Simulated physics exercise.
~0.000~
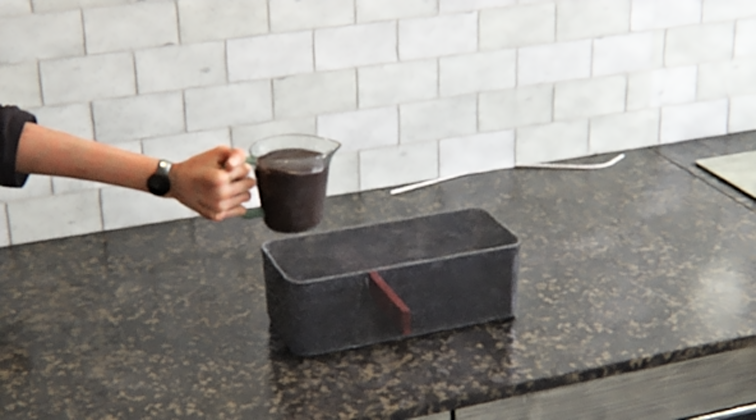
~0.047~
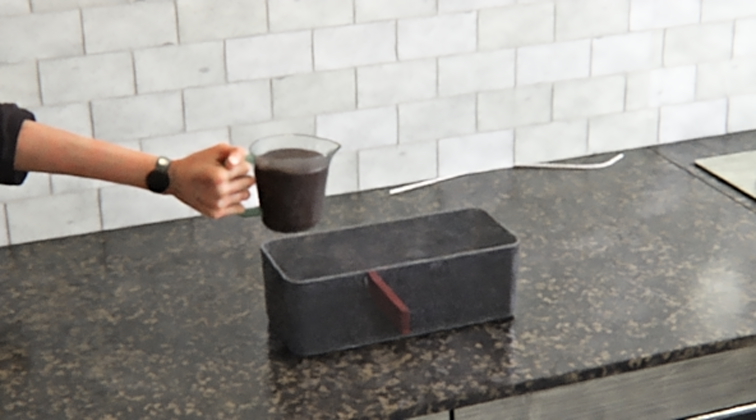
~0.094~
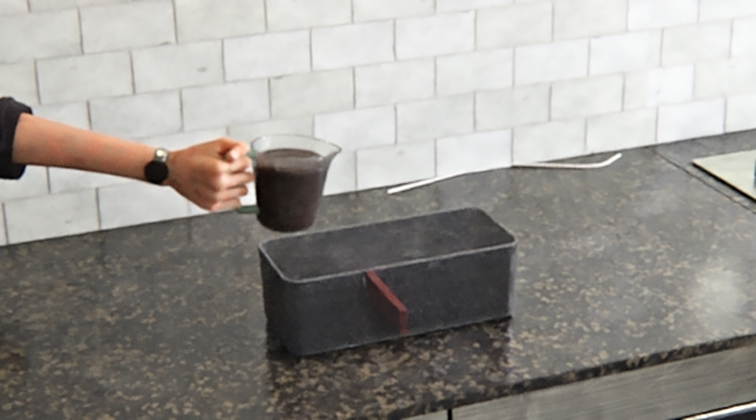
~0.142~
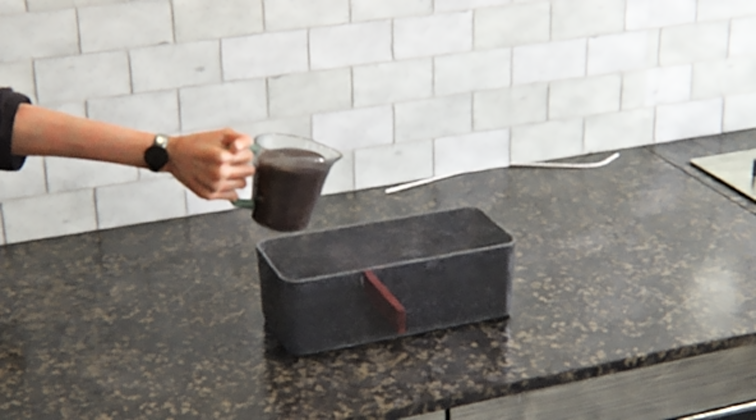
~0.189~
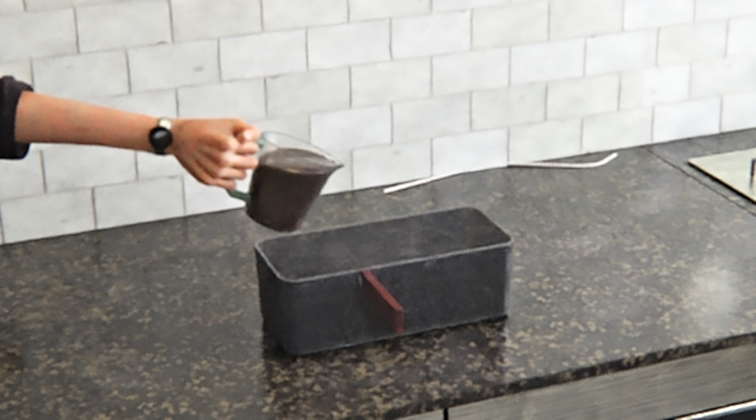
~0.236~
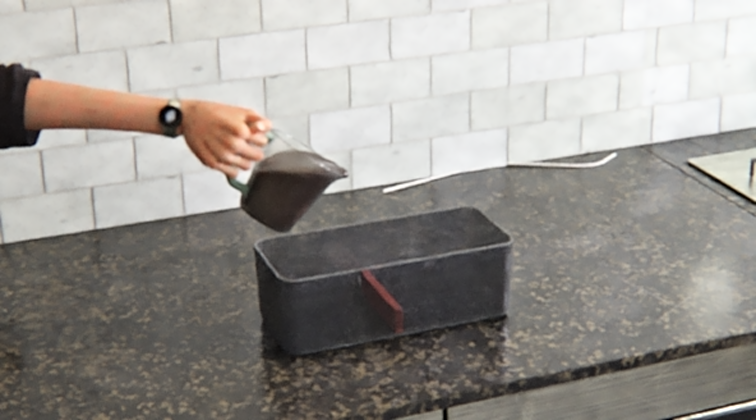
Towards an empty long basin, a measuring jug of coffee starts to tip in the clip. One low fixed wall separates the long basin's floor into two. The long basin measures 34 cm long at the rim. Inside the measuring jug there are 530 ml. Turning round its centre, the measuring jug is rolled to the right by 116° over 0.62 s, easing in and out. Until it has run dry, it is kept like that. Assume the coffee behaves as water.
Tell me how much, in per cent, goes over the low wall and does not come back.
I would say about 24 per cent.
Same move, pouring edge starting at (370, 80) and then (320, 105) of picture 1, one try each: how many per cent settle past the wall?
I'd say 85 percent on the first go, 10 percent on the next.
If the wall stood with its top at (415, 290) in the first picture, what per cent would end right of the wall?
Then roughly 10 per cent would end up there.
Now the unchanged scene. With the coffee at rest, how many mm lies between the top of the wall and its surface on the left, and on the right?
Some 18 mm on the left and 30 mm on the right.
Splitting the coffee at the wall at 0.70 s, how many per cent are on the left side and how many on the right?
76 per cent left and 18 right, roughly.
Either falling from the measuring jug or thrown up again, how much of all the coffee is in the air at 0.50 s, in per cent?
It comes to about 20 percent.
Then, 0.50 s in, the tilt is 106° and 36 per cent is still to pour, 28 is left of the wall and 15 right of it.
Then, 0.70 s in, the tilt is 116° and 2 per cent is still to pour, 76 is left of the wall and 17 right of it.
Then, 0.90 s in, the tilt is 116° and 0 per cent is still to pour, 75 is left of the wall and 23 right of it.
Then, 1.12 s in, the tilt is 116° and 0 per cent is still to pour, 74 is left of the wall and 24 right of it.
Finally, 74 per cent lies left of the wall, 24 right of it and 2 outside.
